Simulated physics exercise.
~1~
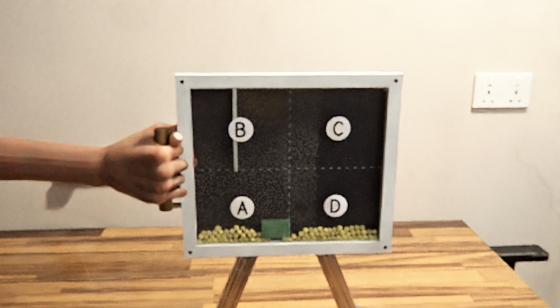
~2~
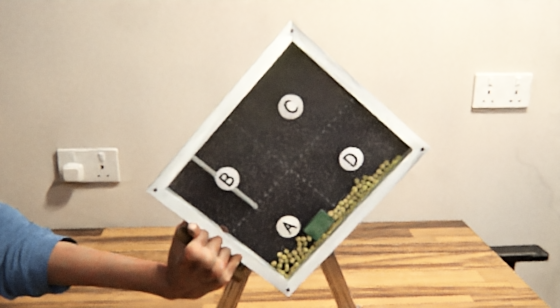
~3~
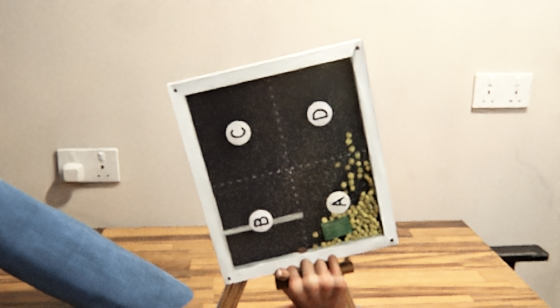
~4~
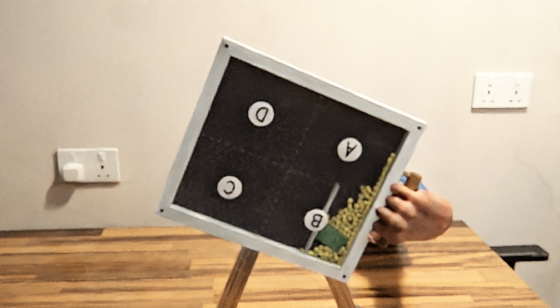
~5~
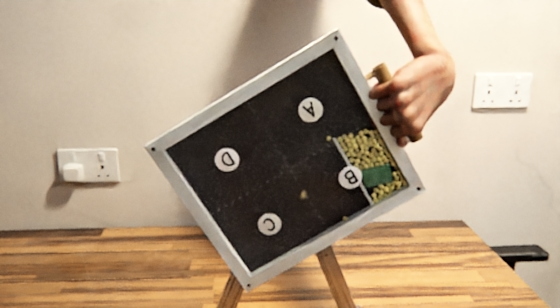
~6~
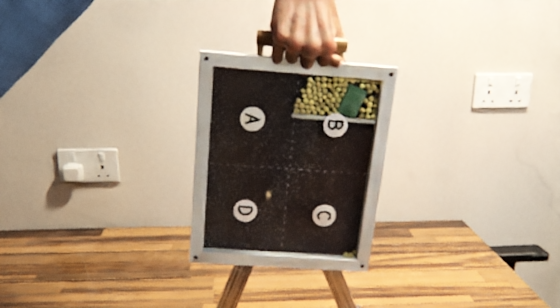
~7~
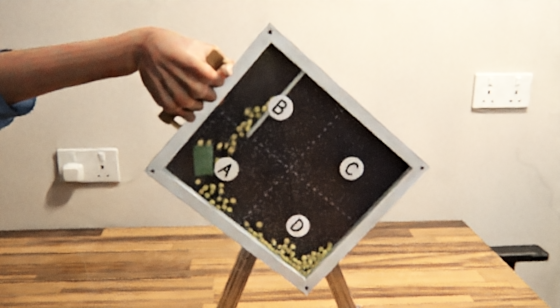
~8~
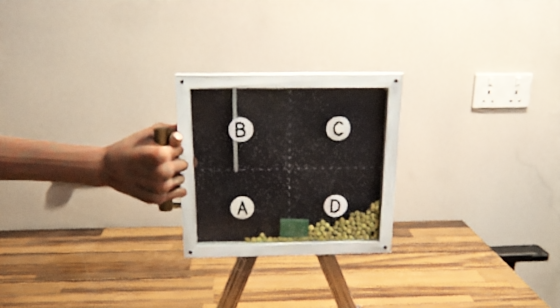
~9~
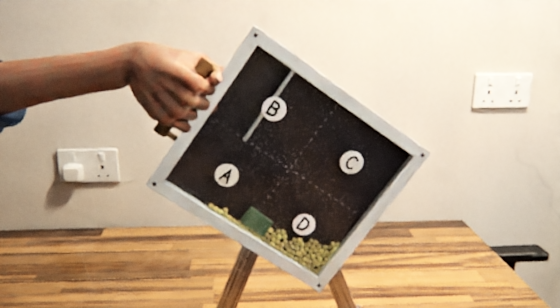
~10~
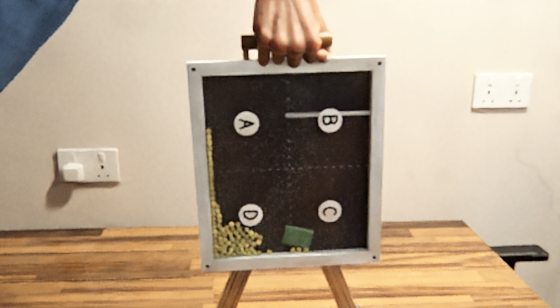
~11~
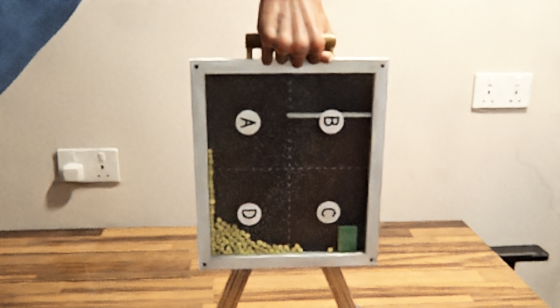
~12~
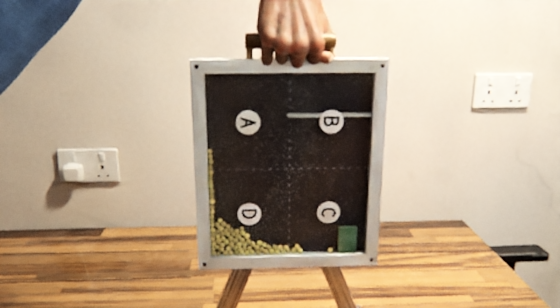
On a wooden table against a plain wall, a hand turned a framed box of soya beans and a green block anticlockwise through a full circle, then partway back clockwise, leaving most beans heaped by D and the block resting by C.
